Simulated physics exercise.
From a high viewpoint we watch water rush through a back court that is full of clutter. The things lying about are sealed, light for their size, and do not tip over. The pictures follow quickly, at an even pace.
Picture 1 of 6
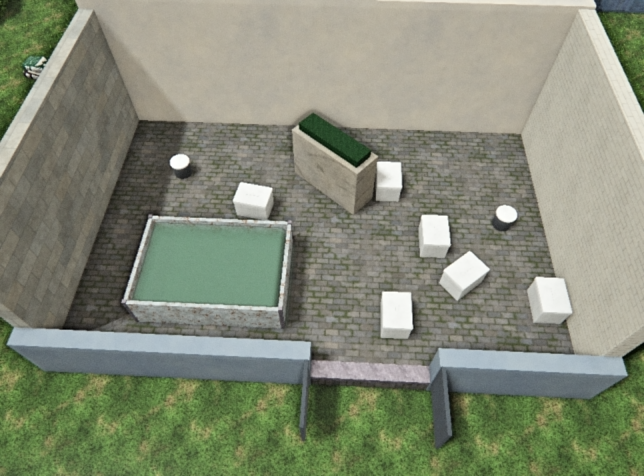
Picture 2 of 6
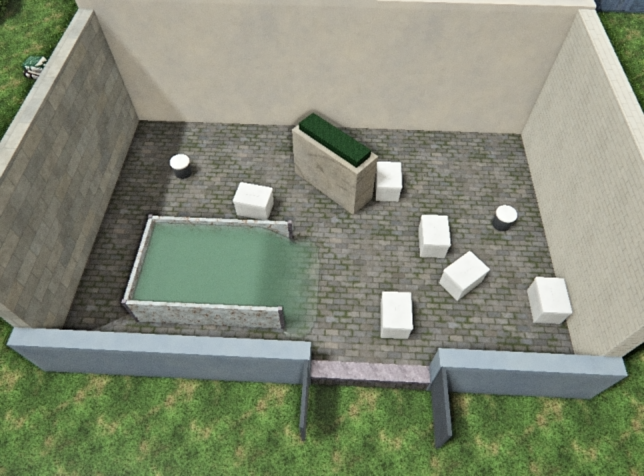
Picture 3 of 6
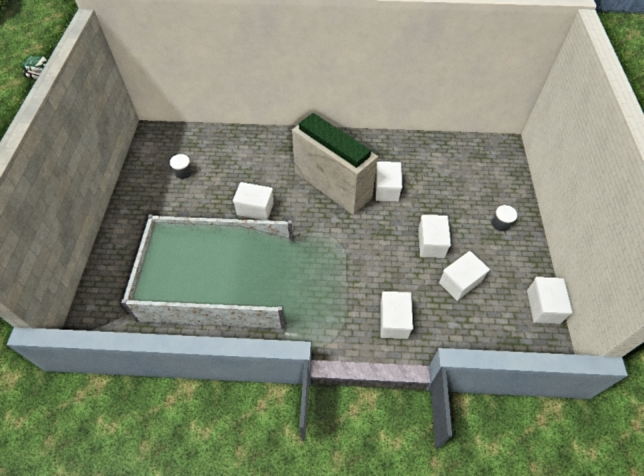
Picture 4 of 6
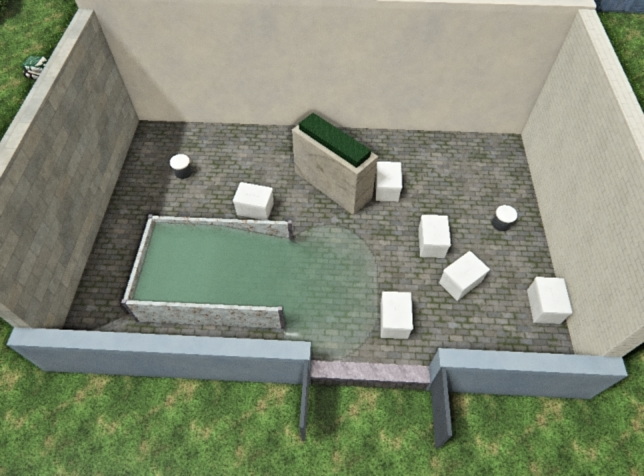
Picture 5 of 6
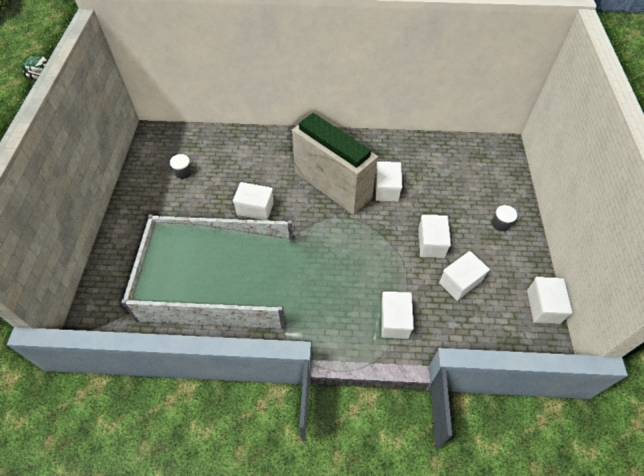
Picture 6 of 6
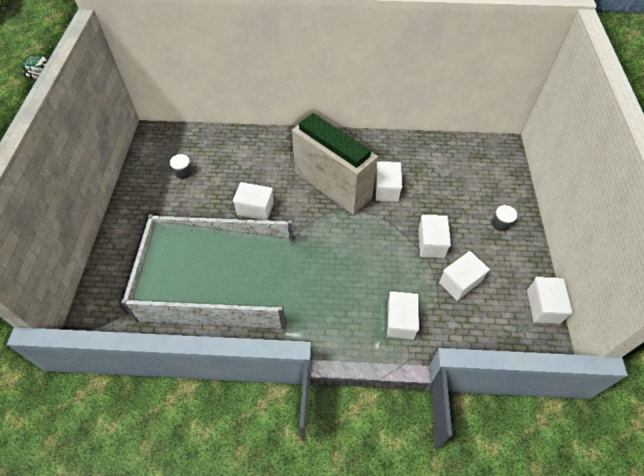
Green water poured out of the open right end of a stone-walled pool and fanned across the paved courtyard, flowing around the nearest white box and nudging it slightly to the right.
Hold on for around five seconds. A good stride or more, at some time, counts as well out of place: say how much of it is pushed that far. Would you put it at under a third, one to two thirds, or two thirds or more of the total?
Midway band.
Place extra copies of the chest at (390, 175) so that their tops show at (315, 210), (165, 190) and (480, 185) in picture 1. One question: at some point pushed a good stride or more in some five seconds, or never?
Each in turn: Stays in place, stays in place, pushed clear.
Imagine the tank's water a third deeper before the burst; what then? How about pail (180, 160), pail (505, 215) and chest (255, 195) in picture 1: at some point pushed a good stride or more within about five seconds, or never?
Well, one by one: Not carried that far, carried that far, not carried that far.
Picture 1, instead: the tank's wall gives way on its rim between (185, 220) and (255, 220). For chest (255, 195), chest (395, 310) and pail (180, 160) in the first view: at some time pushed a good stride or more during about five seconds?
First covers that distance, second stays short of it, third covers that distance.
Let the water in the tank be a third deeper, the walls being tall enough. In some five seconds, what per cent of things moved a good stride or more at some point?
Share moved: 60 in a hundred.
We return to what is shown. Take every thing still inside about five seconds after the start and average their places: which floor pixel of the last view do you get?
Average floor point: Approx. (393, 195).
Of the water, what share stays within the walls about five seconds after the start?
It comes to about 86 parts in a hundred.
A moment on, 1 of 8 are well off their spots; 0 afloat.
Next, 3 of 8 are well off their spots; 1 afloat.
Later, 4 of 8 are well off their spots; 5 afloat.
In the end, 5 of 8 are well off their spots, and 5 have been at some point; 5 afloat.
